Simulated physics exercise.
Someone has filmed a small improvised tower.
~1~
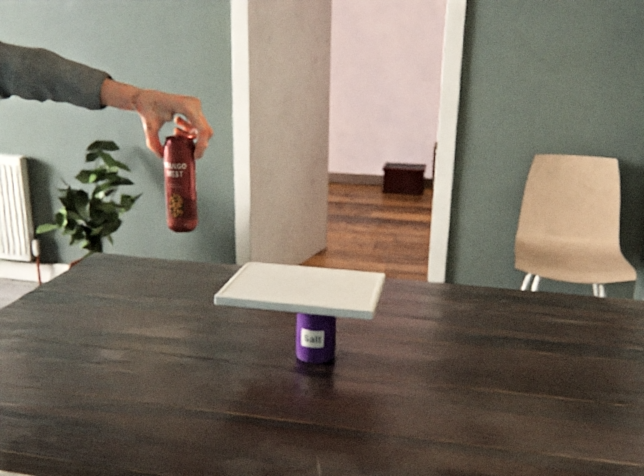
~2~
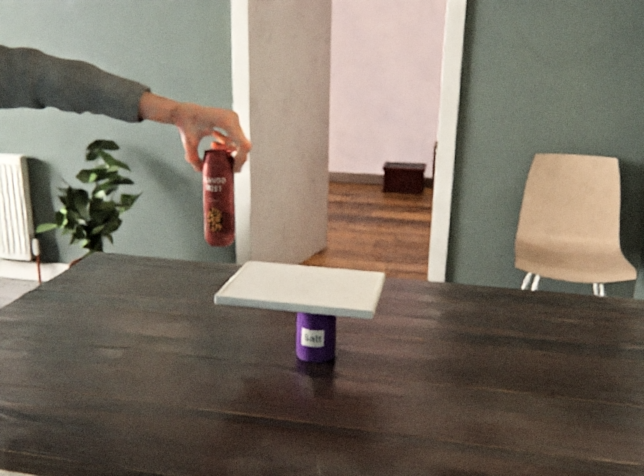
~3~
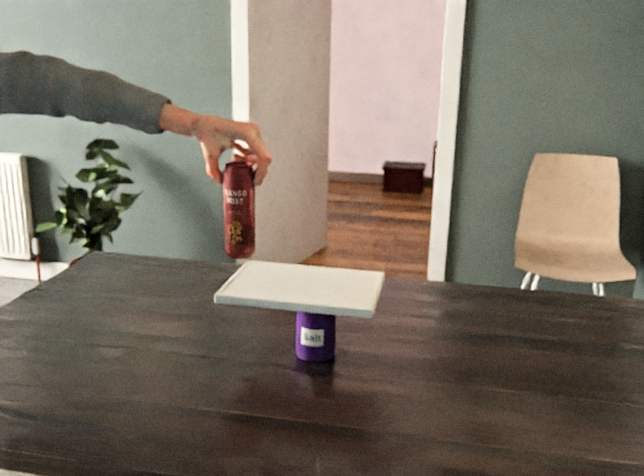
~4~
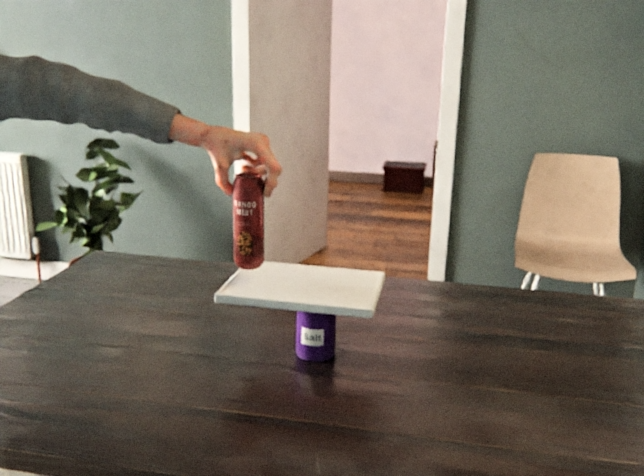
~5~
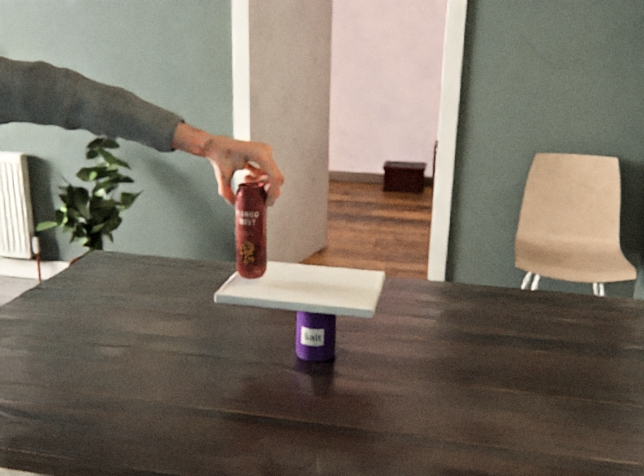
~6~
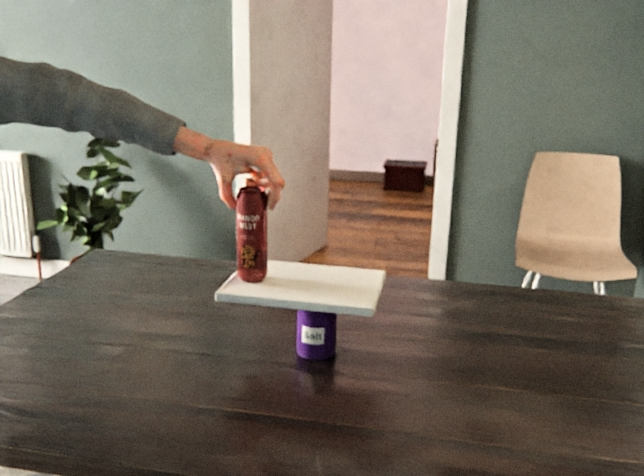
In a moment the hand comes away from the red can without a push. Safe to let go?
Outcome: The stack comes apart.
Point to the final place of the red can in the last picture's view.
Around (208, 320).
Then, 0.40 s on from there, red can now fallen; white lid turned 40° from how it was put.
Then, 0.50 s on from there, white lid turned 65° from how it was put.
Then, 1.00 s on from there, white lid turned 61° from how it was put.
In the end, fallen, red can; toppled in the stack, white lid; purple jar unmoved. At the end, from the last picture's camera, red can near (208, 321). The stack gives way.
